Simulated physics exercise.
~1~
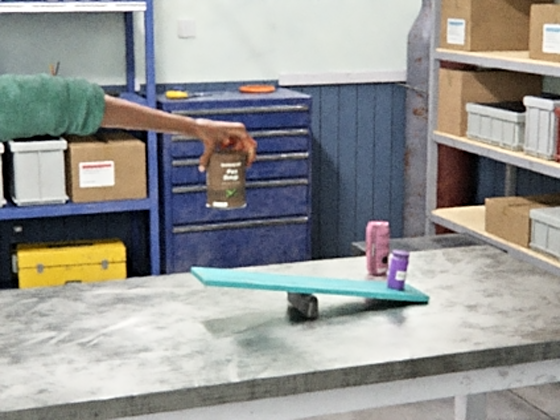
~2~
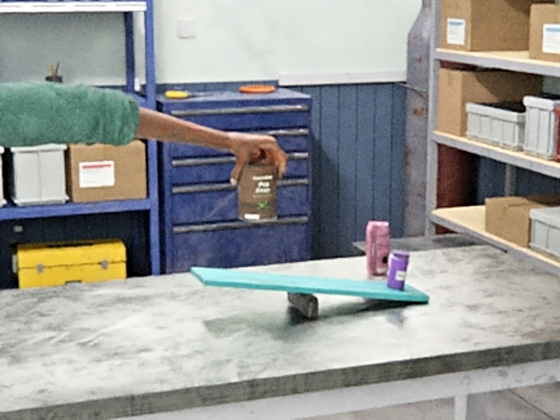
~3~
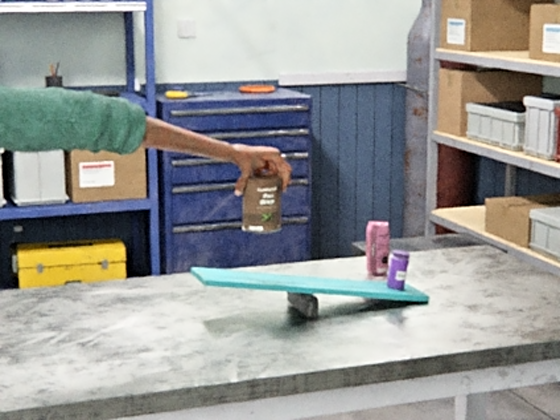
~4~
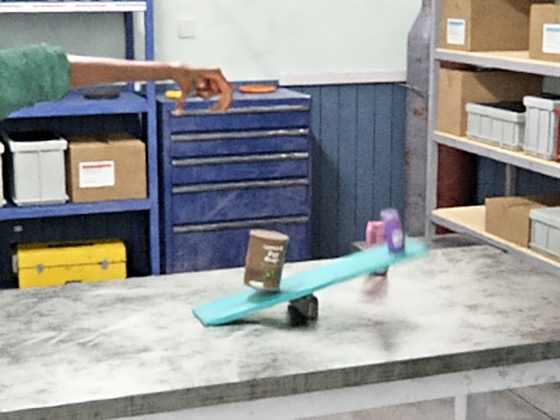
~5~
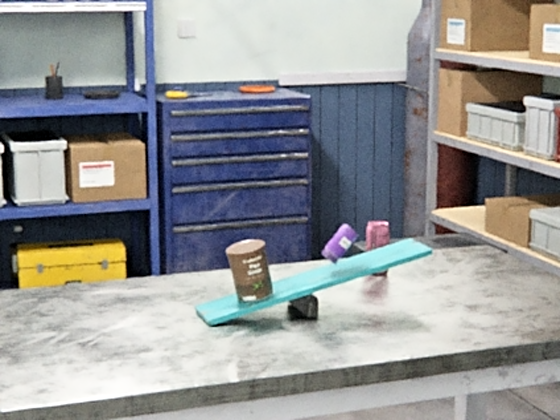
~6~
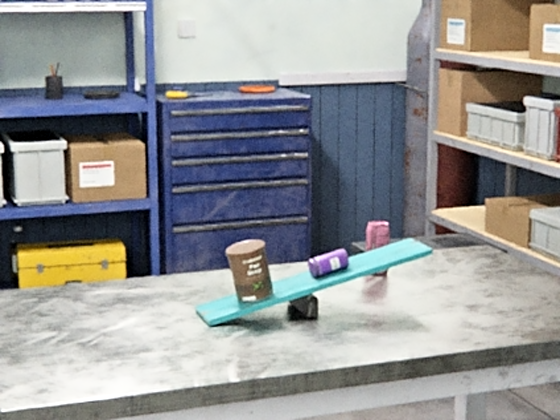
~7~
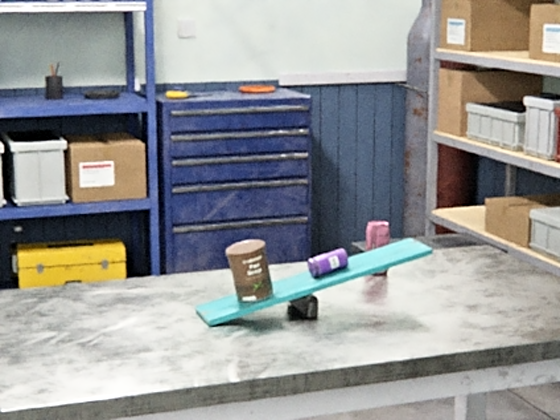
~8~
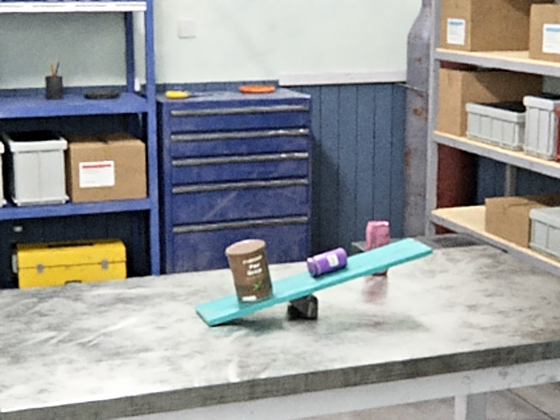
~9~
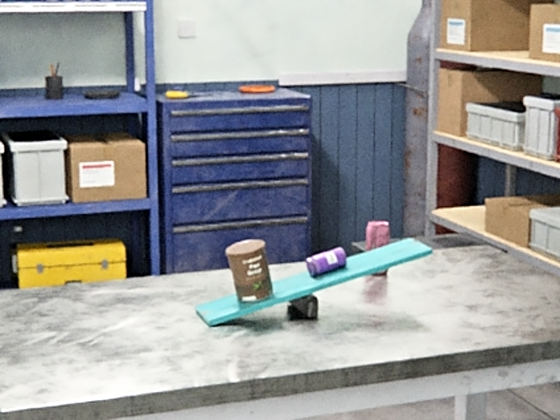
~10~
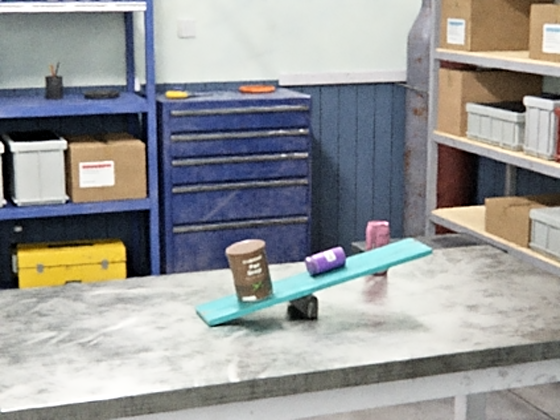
A hand held a brown tin over the raised left end of a turquoise see-saw and let it drop, tipping the plank the other way and tossing up the purple shaker, which landed on its side on the plank near the leaning tin.
